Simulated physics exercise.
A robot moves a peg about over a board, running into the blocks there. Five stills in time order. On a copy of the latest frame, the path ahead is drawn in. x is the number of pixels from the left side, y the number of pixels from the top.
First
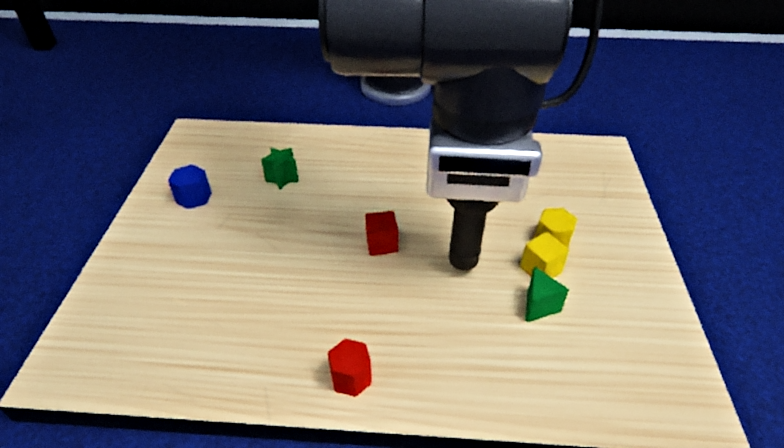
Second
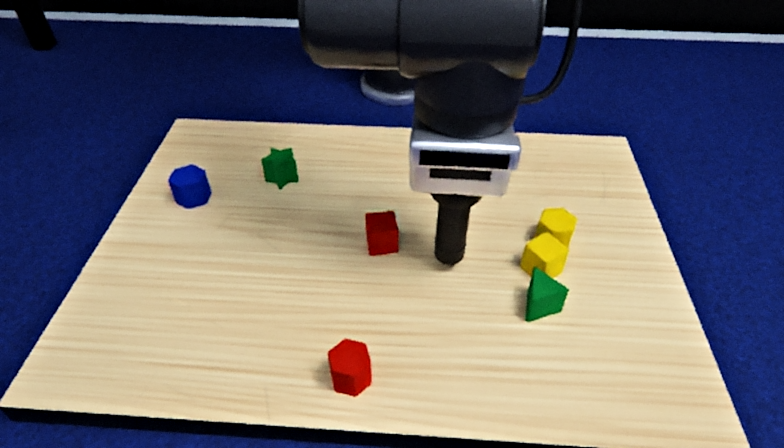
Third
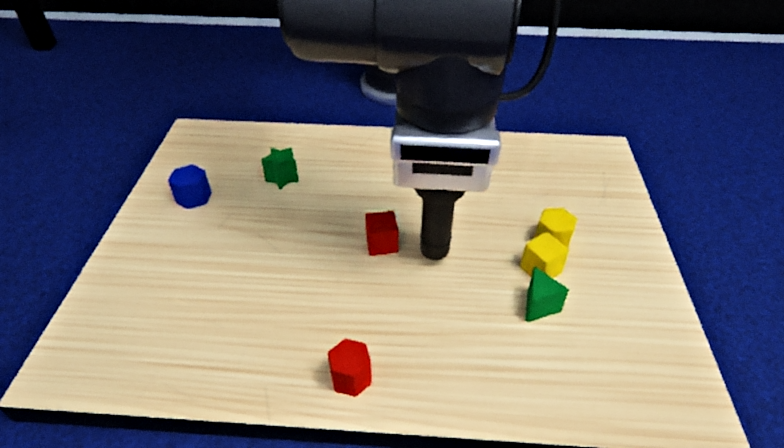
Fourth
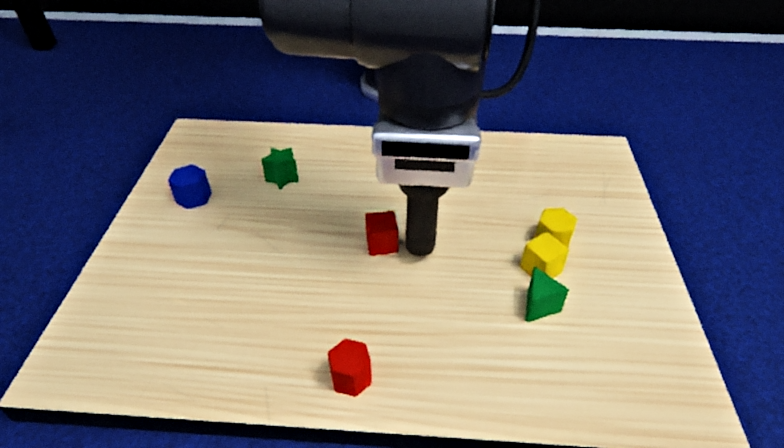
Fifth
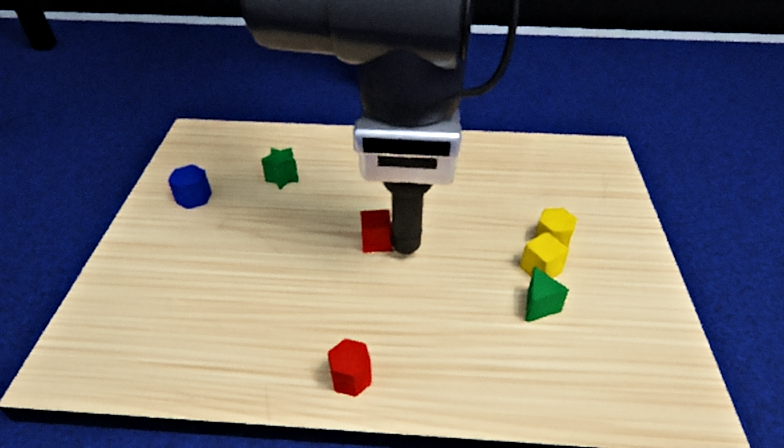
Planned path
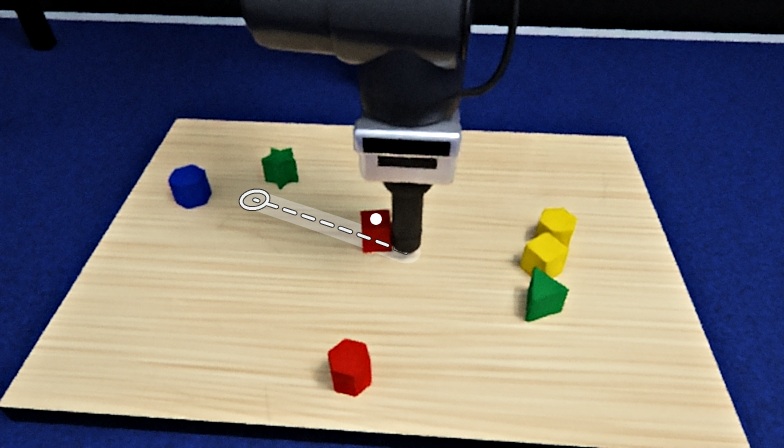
A robot arm slid its dark peg steadily left across a wooden board of colored blocks, then bumped the red square block and nudged it slightly left, while the other blocks stayed still.
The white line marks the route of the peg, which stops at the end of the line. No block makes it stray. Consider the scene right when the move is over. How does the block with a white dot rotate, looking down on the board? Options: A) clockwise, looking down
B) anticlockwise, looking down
A (clockwise, looking down)
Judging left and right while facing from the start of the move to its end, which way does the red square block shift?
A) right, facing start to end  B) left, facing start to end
A (right, facing start to end)
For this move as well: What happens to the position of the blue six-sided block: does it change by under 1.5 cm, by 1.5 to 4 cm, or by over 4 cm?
The smallest band: Under 1.5 cm.
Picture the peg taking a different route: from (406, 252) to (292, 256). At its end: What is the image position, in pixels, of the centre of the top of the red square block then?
It should be at (350, 212) by then.
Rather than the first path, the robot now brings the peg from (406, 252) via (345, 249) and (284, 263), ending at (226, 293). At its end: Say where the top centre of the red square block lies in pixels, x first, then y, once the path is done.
Its top middle will sit at (345, 206).
Path on the board, straight from (406, 252) to (255, 200); the dot is on the red square block.
What follows on the original path. One third of the way, peg (352, 224); red square block (333, 196), turned 50° clockwise.
Two thirds of the way, peg (301, 207); red square block (300, 175), turned 100° clockwise.
At the end, peg (253, 191); blue six-sided block in place; green star in place; red square block (298, 171), turned 115° clockwise.
